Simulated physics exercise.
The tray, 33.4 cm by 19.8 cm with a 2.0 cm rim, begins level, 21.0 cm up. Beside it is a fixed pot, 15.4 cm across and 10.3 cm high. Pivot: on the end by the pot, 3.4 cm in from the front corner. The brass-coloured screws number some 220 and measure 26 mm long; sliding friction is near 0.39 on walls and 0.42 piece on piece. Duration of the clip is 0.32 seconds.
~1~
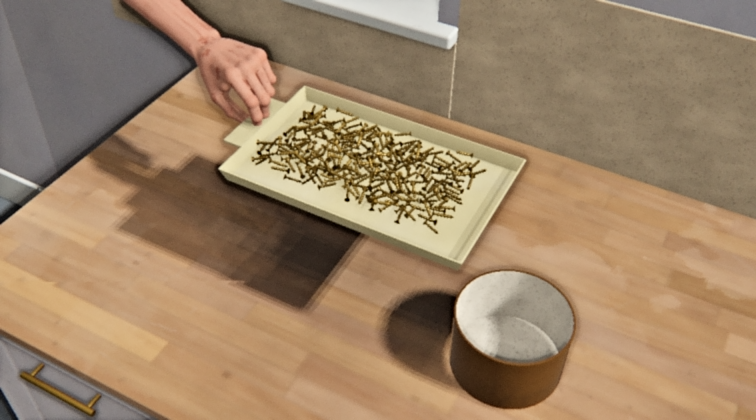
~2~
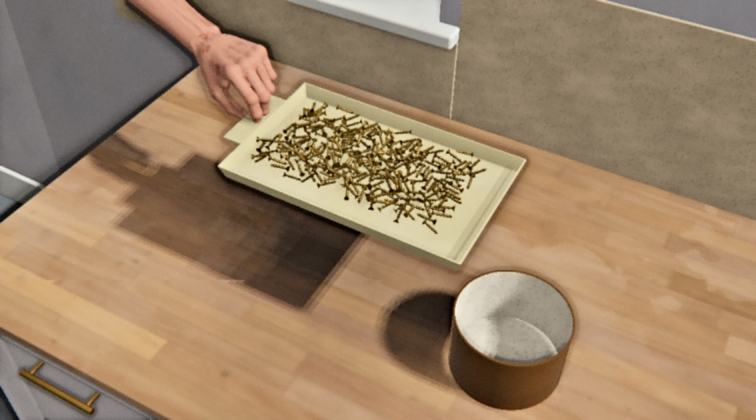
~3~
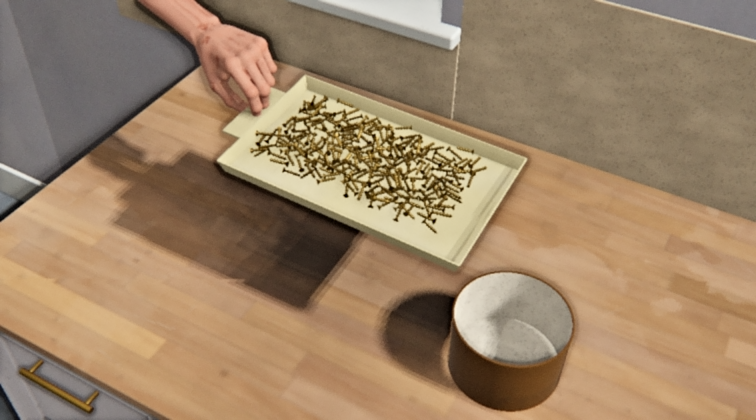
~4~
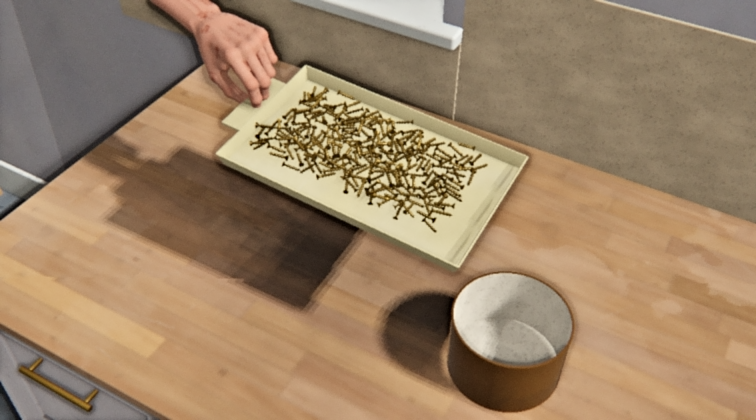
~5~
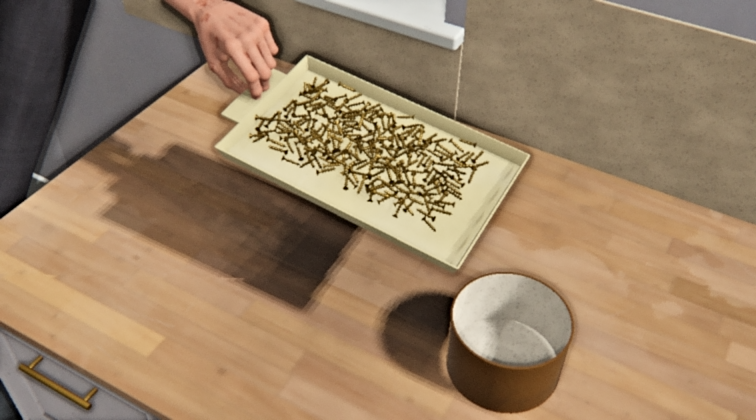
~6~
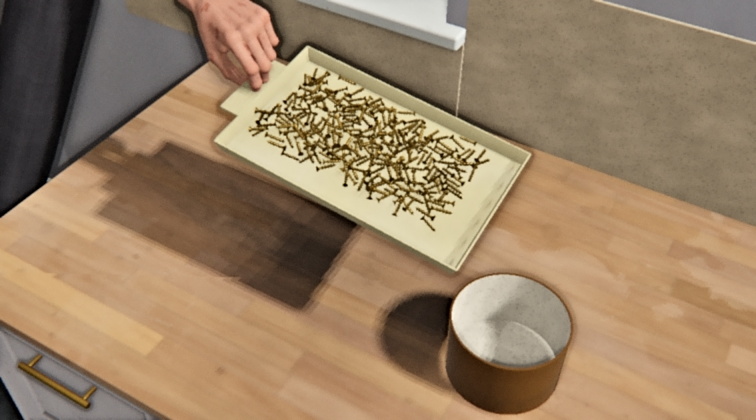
A hand gripped the left end of a cream tray covered in brass-coloured screws and slowly raised that end, tilting the tray slightly toward the brown pot while the screws stayed spread across it.
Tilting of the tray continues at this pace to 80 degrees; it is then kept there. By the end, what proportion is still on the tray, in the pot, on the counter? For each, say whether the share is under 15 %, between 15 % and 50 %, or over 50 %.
Tray: Will likely hold a small amount. Pot: Will likely hold a medium amount. Counter: Will likely hold the majority.
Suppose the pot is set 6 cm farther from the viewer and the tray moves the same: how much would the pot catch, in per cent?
Then roughly 0 percent would land in it.
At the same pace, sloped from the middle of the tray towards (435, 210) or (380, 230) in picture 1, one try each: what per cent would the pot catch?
The share comes to about 85 in a hundred, then about 5 in a hundred.
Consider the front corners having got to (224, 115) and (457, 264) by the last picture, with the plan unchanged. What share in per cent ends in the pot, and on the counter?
Pot 75; counter 15.
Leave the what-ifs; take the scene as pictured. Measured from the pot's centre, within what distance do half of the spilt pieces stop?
I'd say close to 14 centimetres.
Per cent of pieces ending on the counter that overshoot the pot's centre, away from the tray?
I'd put it close to 20 per cent.
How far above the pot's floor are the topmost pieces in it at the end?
Roughly 2.0 centimetres.
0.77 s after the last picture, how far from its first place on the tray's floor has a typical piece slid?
Displacement on the tray: About 12 cm.
Then, 0.77 s after the last picture, tilt 43 degrees; the tray holds 100 %, the pot 0 %.
Then, 1.28 s after the last picture, tilt 65 degrees; the tray holds 95 %, the pot 0 %.
Then, 1.86 s after the last picture, tilt 80 degrees; the tray holds 25 %, the pot 25 %.
In the end, tray 0 %, pot 40 %, counter 60 %.
